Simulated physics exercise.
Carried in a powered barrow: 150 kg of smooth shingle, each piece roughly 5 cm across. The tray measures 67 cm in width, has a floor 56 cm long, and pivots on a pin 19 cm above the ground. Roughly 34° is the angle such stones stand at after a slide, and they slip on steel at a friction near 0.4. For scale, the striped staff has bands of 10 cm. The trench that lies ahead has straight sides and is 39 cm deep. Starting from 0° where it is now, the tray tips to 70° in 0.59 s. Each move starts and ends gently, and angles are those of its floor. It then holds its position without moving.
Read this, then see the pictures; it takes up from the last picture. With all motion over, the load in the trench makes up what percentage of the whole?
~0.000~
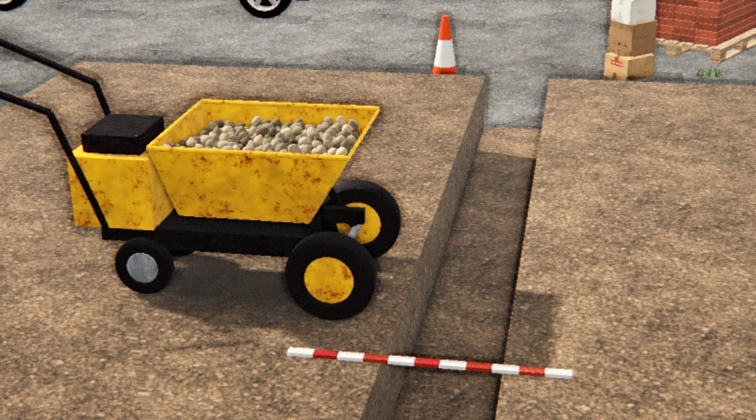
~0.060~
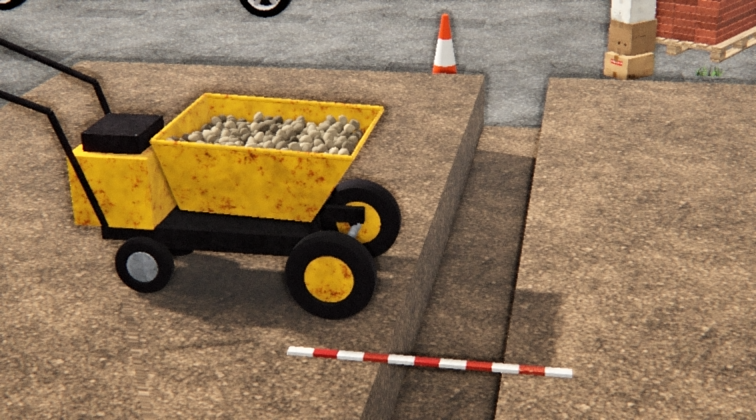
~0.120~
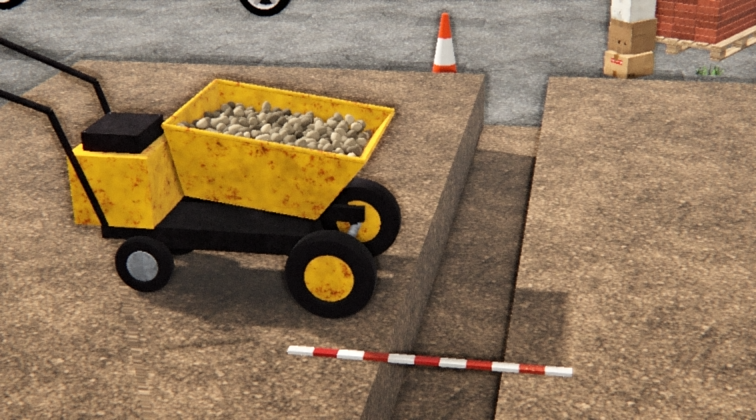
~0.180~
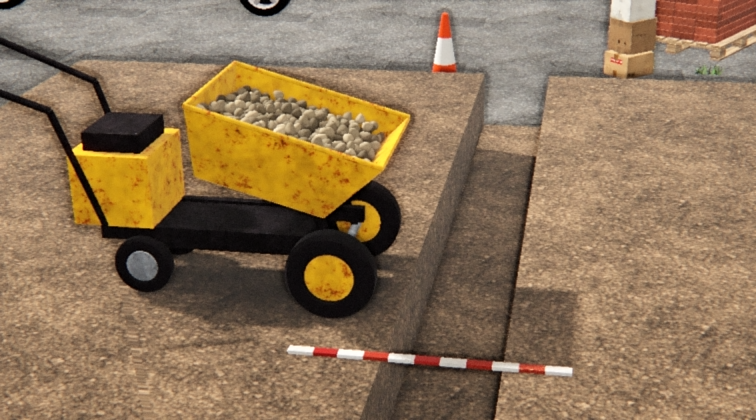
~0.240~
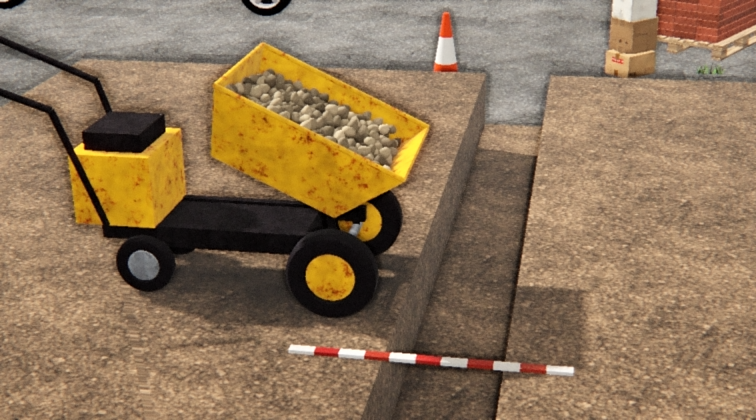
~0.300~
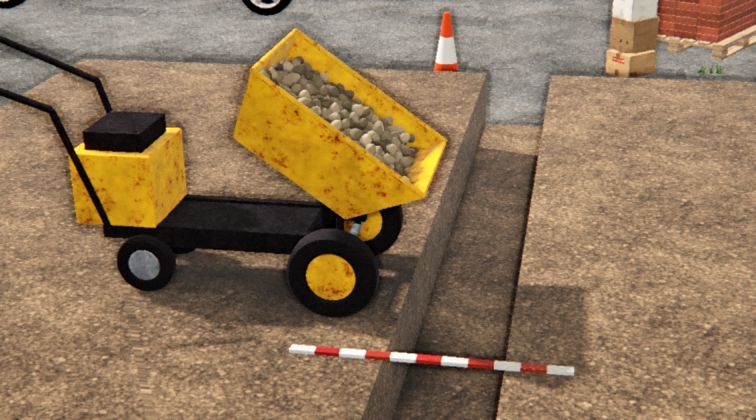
It makes up about 35 percent of the whole load.
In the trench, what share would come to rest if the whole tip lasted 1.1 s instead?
My guess is near 55 percent.
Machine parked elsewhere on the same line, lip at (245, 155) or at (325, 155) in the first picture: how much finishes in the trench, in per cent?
I'd say some 95 per cent and some 50 per cent.
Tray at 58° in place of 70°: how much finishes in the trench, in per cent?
Some 25 in a hundred, I'd say.
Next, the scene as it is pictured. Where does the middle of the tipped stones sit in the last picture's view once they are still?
Roughly at (565, 295).
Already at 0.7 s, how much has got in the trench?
About 10%.
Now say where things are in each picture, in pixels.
In the first picture, the tray is at 0°, its lip at (348, 159); the top of the load is at (286, 131).
In the second picture, lip at (352, 159), floor tilted 2°, highest stones at (261, 128); the stones move at 0.5 m/s on average.
In the third picture, the tray is at 8°, its lip at (365, 162); the top of the load is at (243, 117); the stones move at 1.0 m/s on average.
In the fourth picture, lip at (383, 169), floor tilted 16°, highest stones at (241, 98); the stones move at 1.4 m/s on average.
In the fifth picture, the tray is at 25°, its lip at (404, 180); the top of the load is at (263, 81); the stones move at 1.6 m/s on average.
In the sixth picture, lip at (424, 196), floor tilted 36°, highest stones at (291, 66); the stones move at 1.7 m/s on average.
After 0.4 s the floor is at 59°; 100 % in the tray; the foremost stones are at (445, 201).
After 0.7 s the floor is at 70°; 73 % in the tray, 12 % in the trench, 16 % past the trench; the foremost stones are at (560, 295).
After 1.0 s the floor is at 70°; 20 % in the tray, 15 % in the trench, 65 % past the trench; the foremost stones are past the picture's edge.
After 3.0 s the floor is at 70°; 0 % in the tray, 35 % in the trench, 65 % past the trench; the foremost stones are past the picture's edge.
